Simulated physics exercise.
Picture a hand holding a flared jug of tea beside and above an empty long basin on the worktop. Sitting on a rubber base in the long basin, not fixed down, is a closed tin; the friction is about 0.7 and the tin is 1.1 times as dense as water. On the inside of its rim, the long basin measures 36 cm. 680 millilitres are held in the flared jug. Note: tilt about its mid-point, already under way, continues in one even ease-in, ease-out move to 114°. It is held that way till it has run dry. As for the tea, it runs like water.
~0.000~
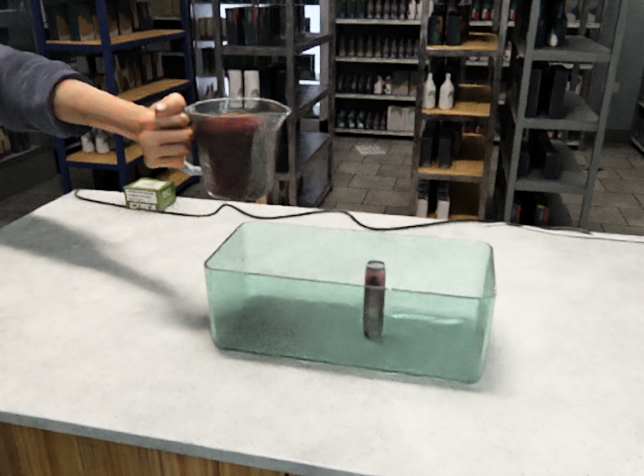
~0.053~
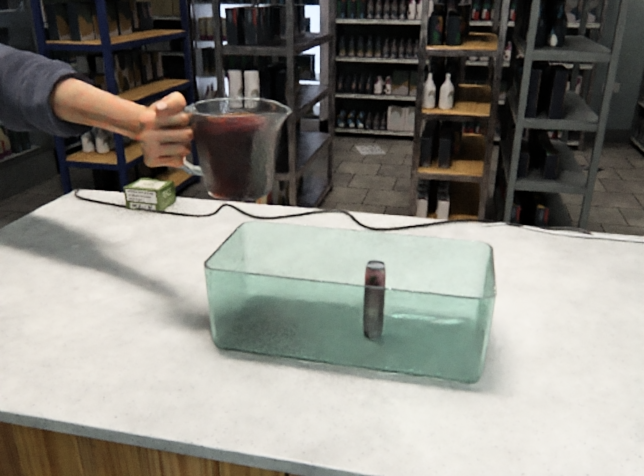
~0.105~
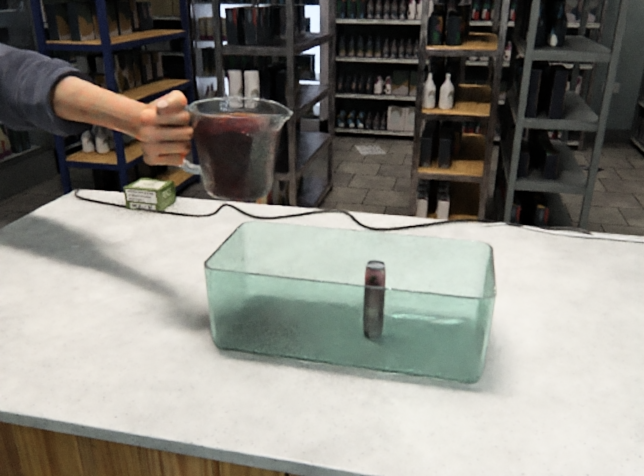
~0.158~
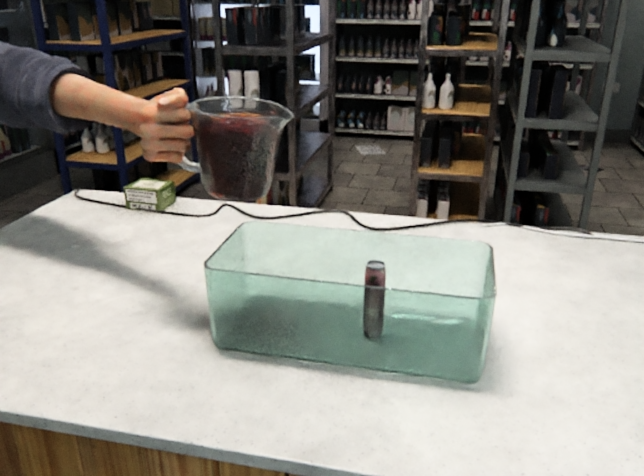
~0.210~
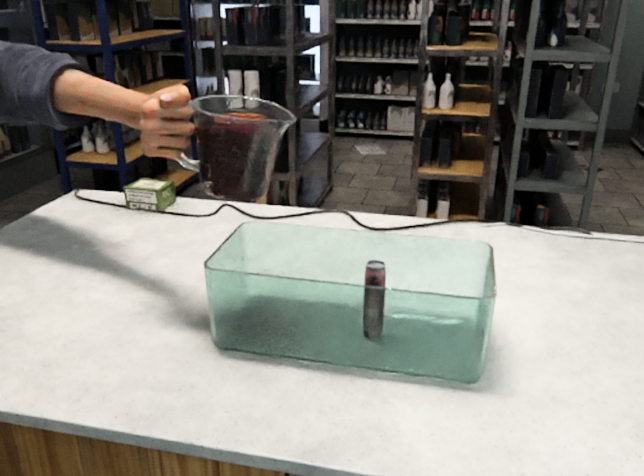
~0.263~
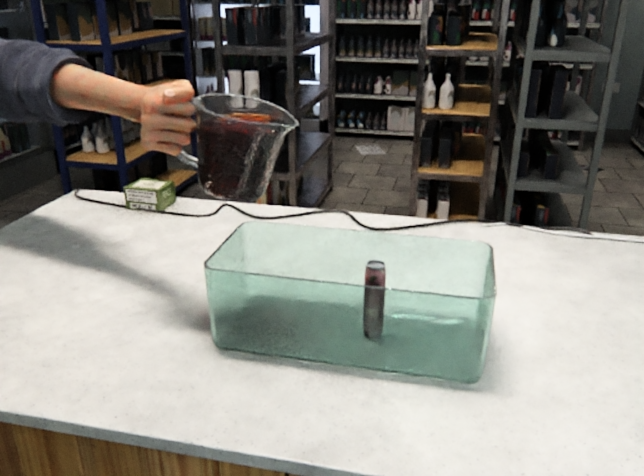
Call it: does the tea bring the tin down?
Call: Not brought down.
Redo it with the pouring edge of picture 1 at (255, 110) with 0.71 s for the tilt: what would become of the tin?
After that, the tin stays vertical.
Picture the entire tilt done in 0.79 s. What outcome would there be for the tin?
Result: Tin still standing.
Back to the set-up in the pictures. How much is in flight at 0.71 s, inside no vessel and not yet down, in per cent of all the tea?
Around 20 in a hundred.
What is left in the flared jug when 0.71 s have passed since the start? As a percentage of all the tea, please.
Close to 70 percent of the liquid remains at that time.
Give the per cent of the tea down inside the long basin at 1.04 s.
Reading: Approx. 78 %.
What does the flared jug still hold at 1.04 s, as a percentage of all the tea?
Roughly 10 per cent.
After 0.71 s the tilt is 69° and 69 per cent is still to pour; the tin stands where it began.
After 1.04 s the tilt is 106° and 10 per cent is still to pour; the tin stands 1 cm from where it began.
After 1.39 s the tilt is 114° and 0 per cent is still to pour; the tin stands 1 cm from where it began.
After 1.76 s the tilt is 114° and 0 per cent is still to pour; the tin stands 1 cm from where it began.
In the end the tin stands 1 cm from where it began.
